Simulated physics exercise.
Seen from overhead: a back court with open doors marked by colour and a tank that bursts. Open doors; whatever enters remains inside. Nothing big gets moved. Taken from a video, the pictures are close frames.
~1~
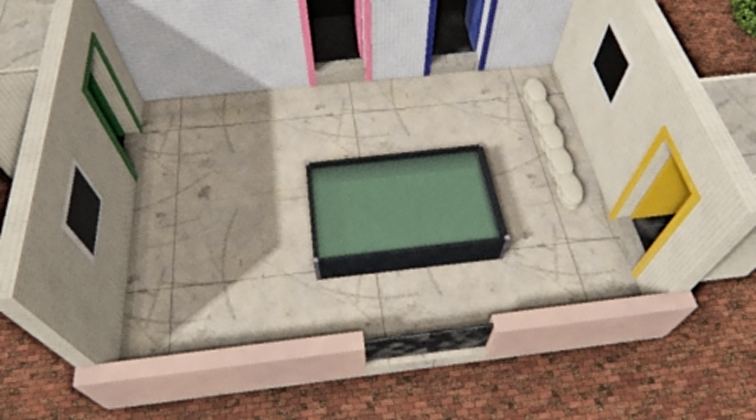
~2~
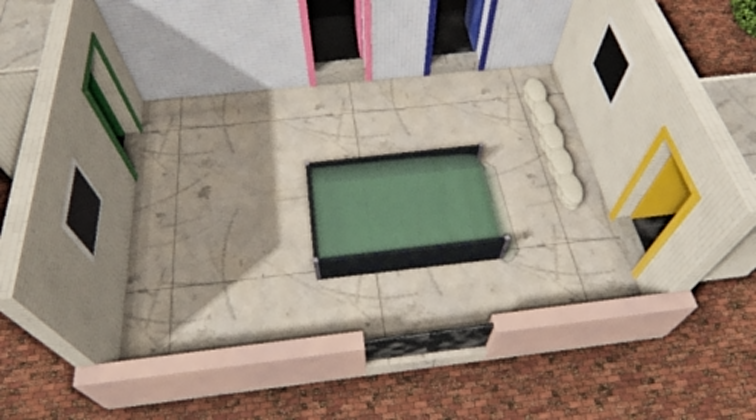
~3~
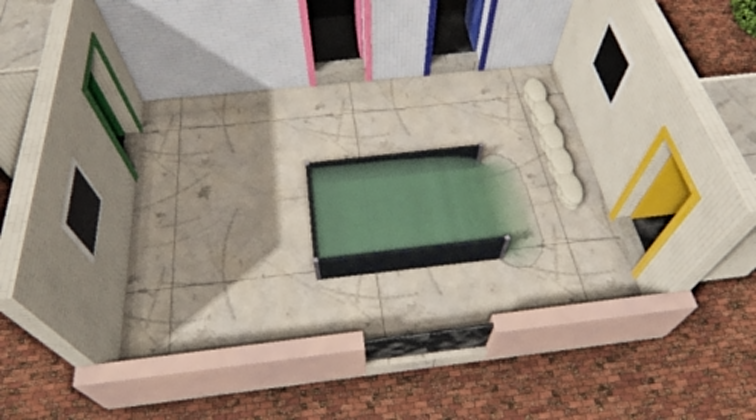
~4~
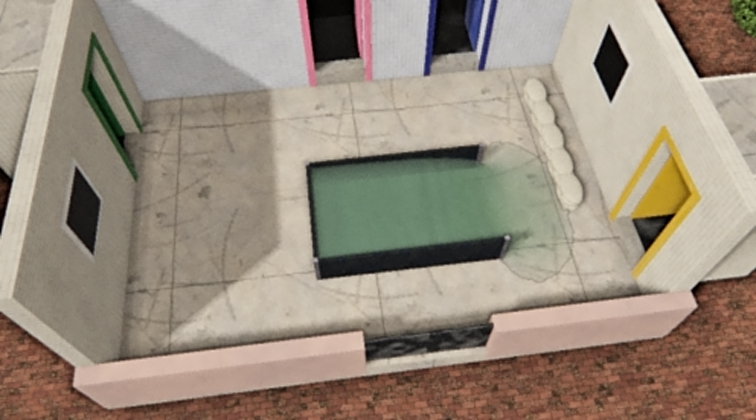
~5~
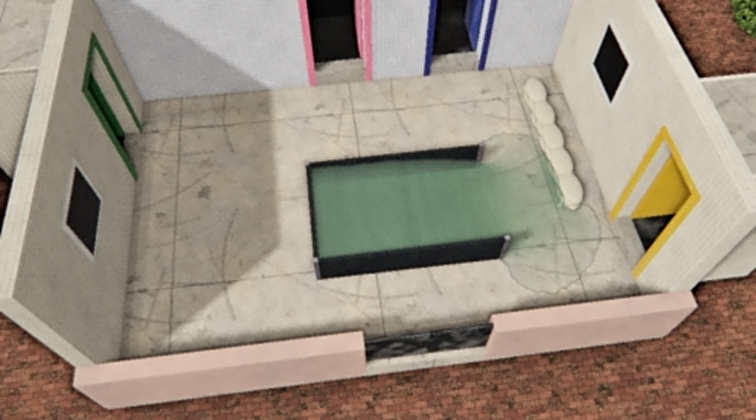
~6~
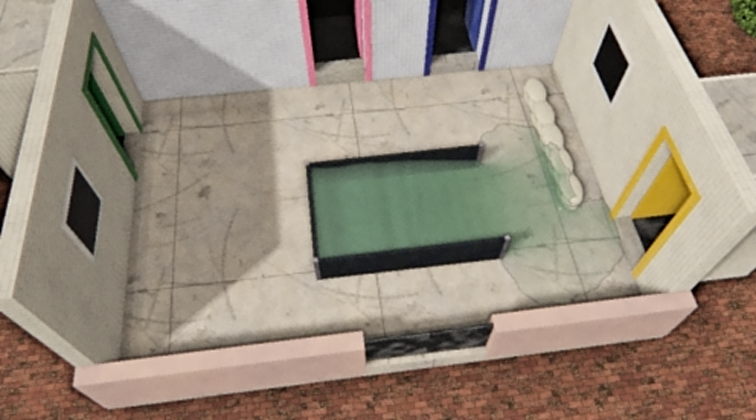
Green water pouring out of the open right side of a dark-walled tank, spreading across courtyard paving and reaching rounded pale objects.
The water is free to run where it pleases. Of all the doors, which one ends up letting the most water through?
That would be the yellow door.
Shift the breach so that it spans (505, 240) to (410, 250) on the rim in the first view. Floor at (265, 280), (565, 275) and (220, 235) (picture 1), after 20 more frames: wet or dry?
Soaked, soaked, soaked.
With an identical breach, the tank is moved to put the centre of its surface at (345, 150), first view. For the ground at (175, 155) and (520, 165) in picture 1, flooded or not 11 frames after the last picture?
Not wet, soaked.
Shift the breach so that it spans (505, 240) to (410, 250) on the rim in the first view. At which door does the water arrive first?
I'd go with the one in yellow.
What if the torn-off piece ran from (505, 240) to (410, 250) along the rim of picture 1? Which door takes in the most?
The yellow-painted one.
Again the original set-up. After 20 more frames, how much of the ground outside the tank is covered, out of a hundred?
About 40 %.
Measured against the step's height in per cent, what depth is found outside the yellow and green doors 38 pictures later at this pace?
Roughly 150 and 0 %.
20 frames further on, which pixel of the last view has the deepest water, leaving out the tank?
That would be (643, 316).
A moment on, water covers 20 % of the floor; pink door not reached, green door not reached, yellow door some in, blue door not reached.
Next, water covers 25 % of the floor; pink door not reached, green door not reached, yellow door a lot in, blue door wet at the sill, nothing in.
Then, water covers 40 % of the floor; pink door wet at the sill, nothing in, green door not reached, yellow door a lot in, blue door wet at the sill, nothing in.
Later, water covers 80 % of the floor; pink door wet at the sill, nothing in, green door not reached, yellow door a lot in, blue door wet at the sill, nothing in.
In the end, water covers 90 % of the floor; pink door wet at the sill, nothing in, green door wet at the sill, nothing in, yellow door a lot in, blue door wet at the sill, nothing in; the yellow door has let in the most.
